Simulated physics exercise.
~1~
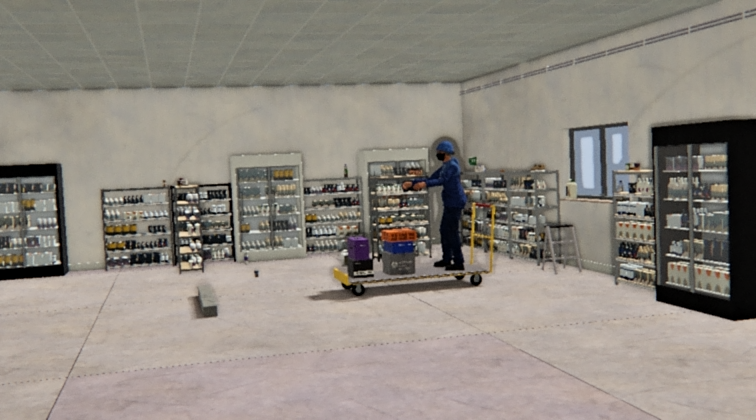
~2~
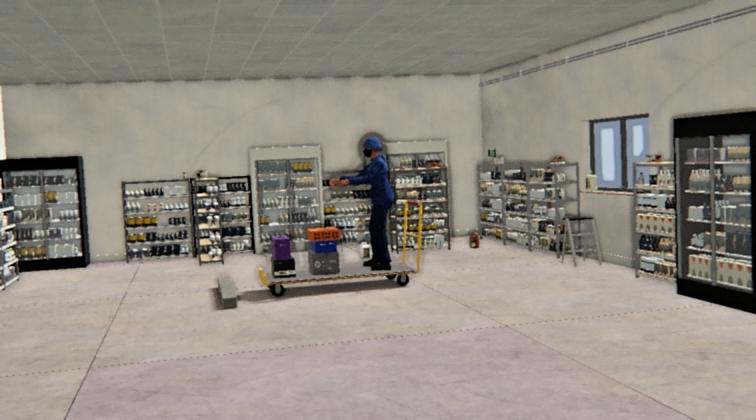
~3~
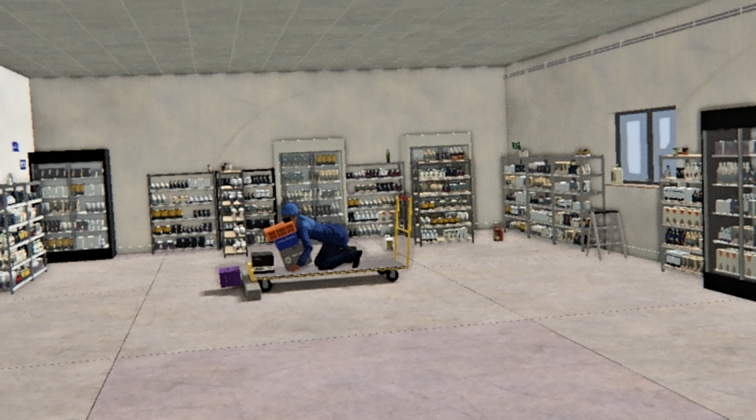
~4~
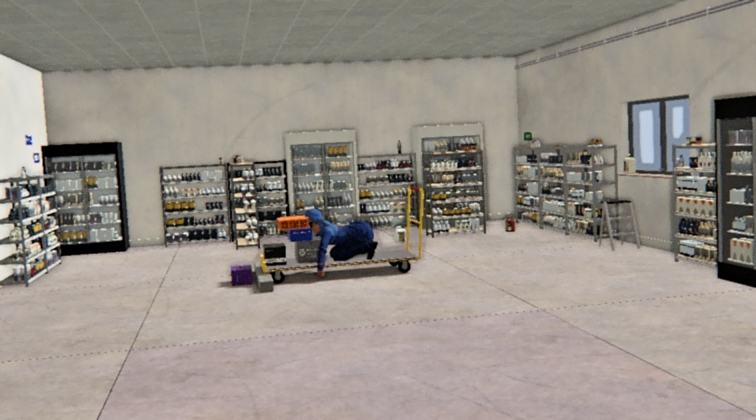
A cart rolls left into a stop, throwing its rider forward and a purple toolbox off.
